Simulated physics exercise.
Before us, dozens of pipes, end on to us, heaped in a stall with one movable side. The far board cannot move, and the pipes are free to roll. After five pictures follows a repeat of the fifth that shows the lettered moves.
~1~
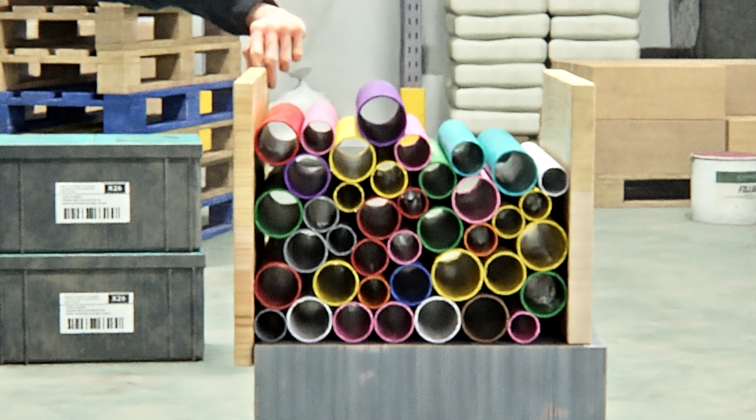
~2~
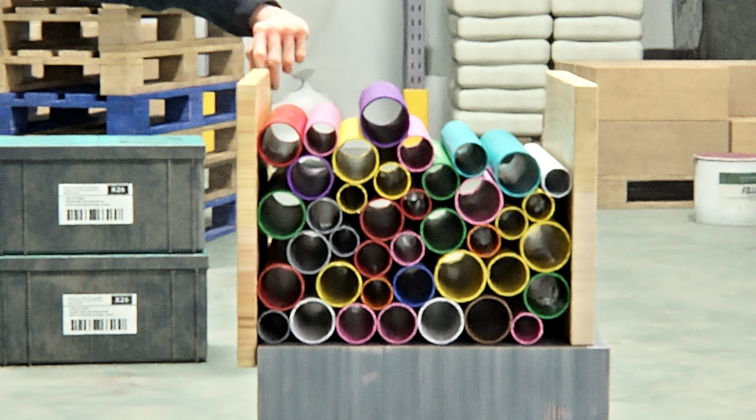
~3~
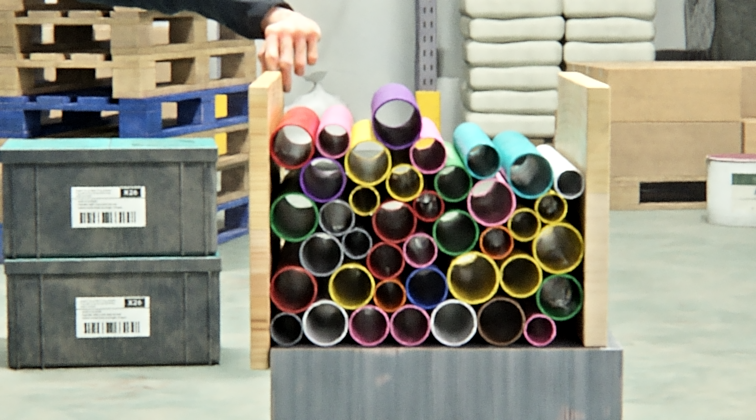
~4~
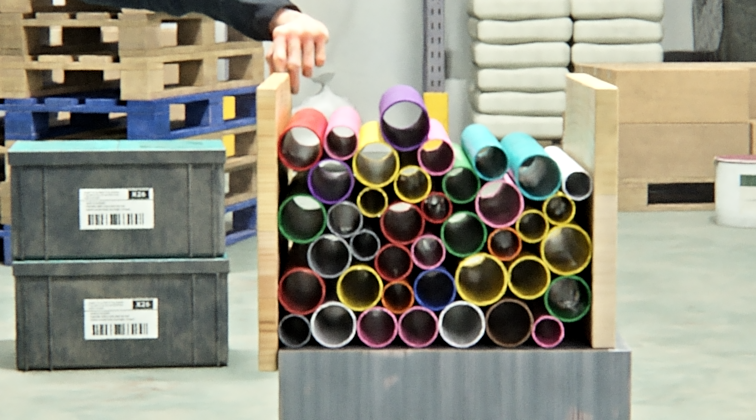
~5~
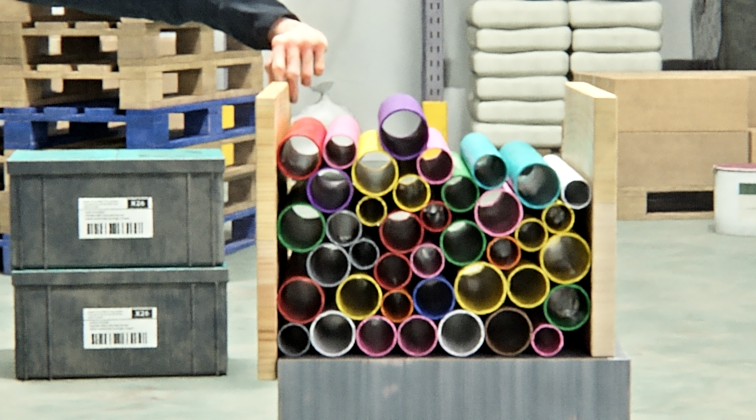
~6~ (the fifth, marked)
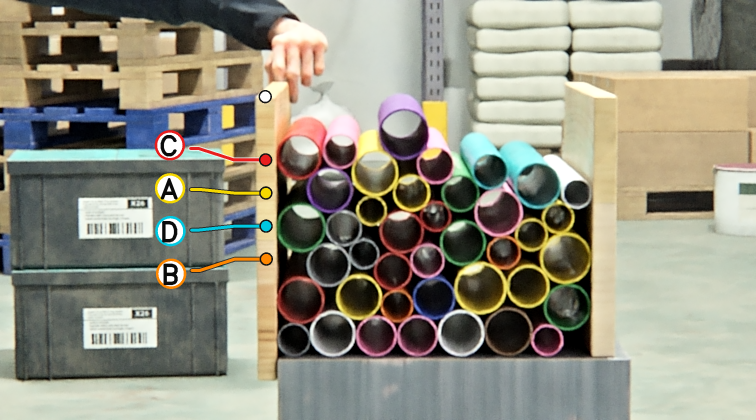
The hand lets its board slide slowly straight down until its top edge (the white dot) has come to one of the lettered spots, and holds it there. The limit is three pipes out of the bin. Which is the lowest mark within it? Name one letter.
Lower it to B and no more.
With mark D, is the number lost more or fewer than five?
At D, fewer than five.
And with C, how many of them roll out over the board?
The count is none.
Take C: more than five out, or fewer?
At C, fewer than five.
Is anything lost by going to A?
At A: No.
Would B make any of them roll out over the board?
Yes, at B.
On the marked copy, A at (266, 193); B at (266, 259); C at (266, 160); D at (266, 226); the white dot at (265, 97).
Taking B. A third of the way, top of the board (276, 170).
Two thirds of the way, top of the board (276, 251).
When it is over, top of the board (276, 258), one out over the board.
As for the rest, A none out over the board; C none out over the board; D one out over the board.
